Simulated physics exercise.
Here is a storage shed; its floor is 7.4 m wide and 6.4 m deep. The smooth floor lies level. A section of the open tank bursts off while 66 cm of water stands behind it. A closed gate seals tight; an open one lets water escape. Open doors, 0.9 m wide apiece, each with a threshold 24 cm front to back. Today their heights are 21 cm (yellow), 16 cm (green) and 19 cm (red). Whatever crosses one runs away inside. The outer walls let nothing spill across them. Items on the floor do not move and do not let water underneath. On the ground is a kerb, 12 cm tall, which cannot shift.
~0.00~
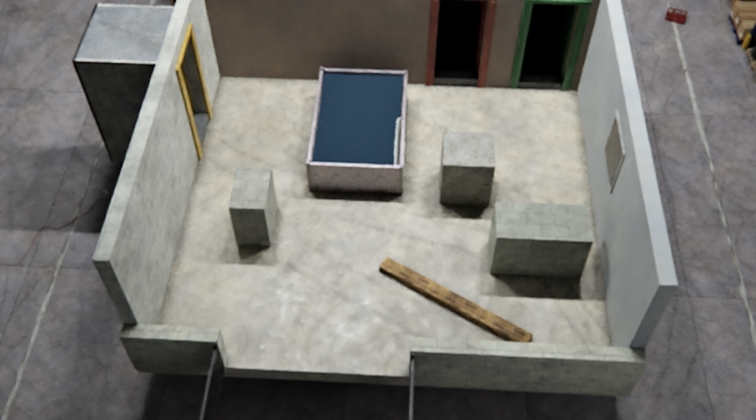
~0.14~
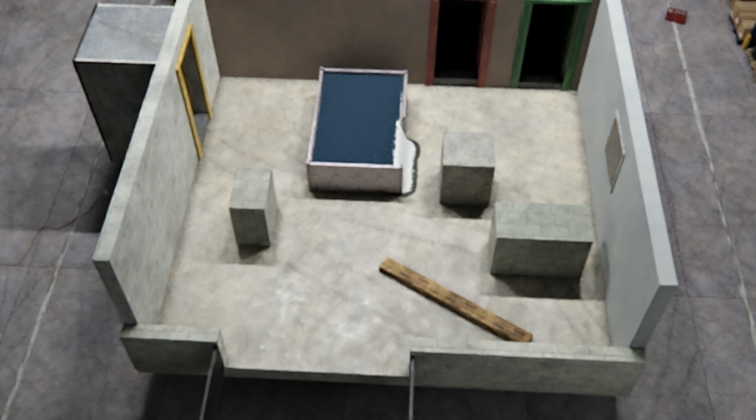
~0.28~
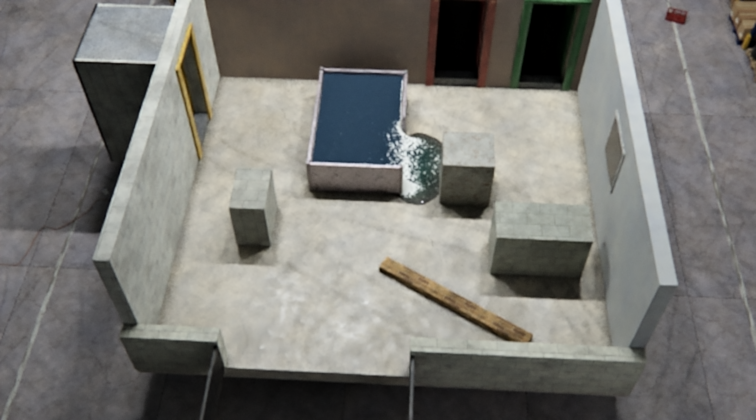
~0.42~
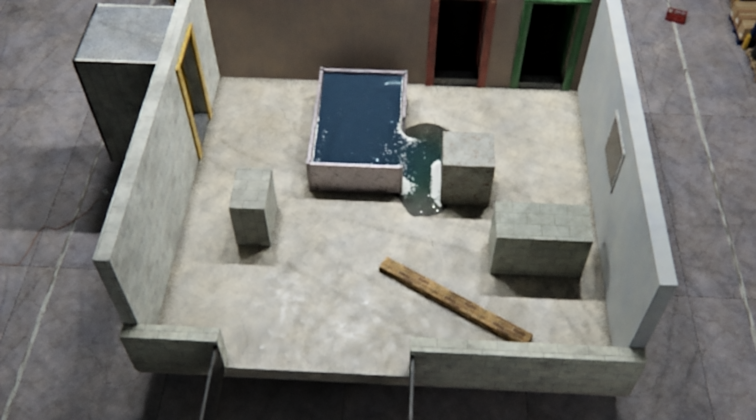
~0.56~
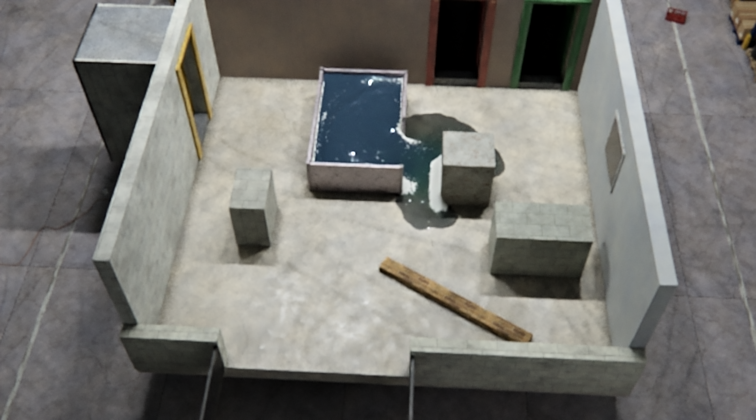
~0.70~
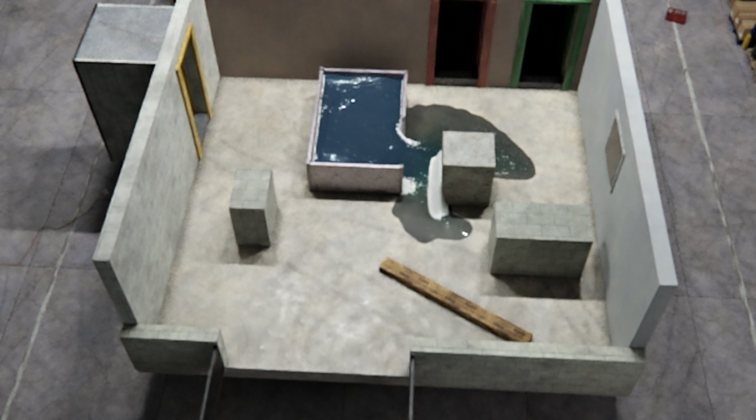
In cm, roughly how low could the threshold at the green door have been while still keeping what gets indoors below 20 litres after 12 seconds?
About 17 cm.
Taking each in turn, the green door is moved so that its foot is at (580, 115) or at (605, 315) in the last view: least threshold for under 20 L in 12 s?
In turn: Roughly 18 cm, roughly 11.0 cm.
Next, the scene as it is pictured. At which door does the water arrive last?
That's the yellow one, it comes last.
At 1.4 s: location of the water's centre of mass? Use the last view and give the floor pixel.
I'd put it close to (397, 154).
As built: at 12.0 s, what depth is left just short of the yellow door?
2.5 cm.
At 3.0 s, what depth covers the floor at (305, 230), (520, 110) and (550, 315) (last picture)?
First spot about 1 cm, second about 11 cm, third about 4 cm.
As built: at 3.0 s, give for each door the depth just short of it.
Before yellow it's 0 cm, before green 23 cm, before red 10 cm.
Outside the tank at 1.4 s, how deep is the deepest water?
51 cm.
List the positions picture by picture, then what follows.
Still water, 66 cm deep, in the open tank at (360, 119); the green door at (547, 51) is dry, in the first frame.
The gap is at (400, 160), the front 0.3 m out at (417, 149); the back of the open tank holds 66 cm, in the second frame.
The gap is at (400, 161), the front 0.8 m out at a hidden place; the back of the open tank holds 66 cm, in the third frame.
The front is at a hidden place, 1.3 m from the gap at (400, 161); 1.7 m2 of floor is wet, 64 cm left at the back, in the fourth frame.
The front is at (499, 169), 1.9 m from the gap at (400, 161); 2.7 m2 of floor is wet, 56 cm left at the back, in the fifth frame.
The gap is at (400, 161), the front 2.5 m out at (531, 171); the back of the open tank holds 56 cm; 1.6 m in a straight line remain to the green door at (547, 51), in the sixth frame.
After 1.4 s water covers 25 % of the floor, deepest (51 cm) near (435, 181); it has not reached the green door.
After 3.0 s water covers 55 % of the floor, deepest (29 cm) near (435, 181); 23 cm at the green door, 11 litres in over its 16 cm threshold.
After 12.0 s water covers 90 % of the floor, deepest (10 cm) near (604, 372); 9 cm at the green door, 22 litres in over its 16 cm threshold.
At the green door as built, the water arrived by 1.7 s and peaked near 23 cm at 3.0 s.
Run again over the same 12 s with other heights there, 37 litres in over 13.5 cm, 7 litres over 21 cm. The limit of 20 litres is kept from about 17 cm up.
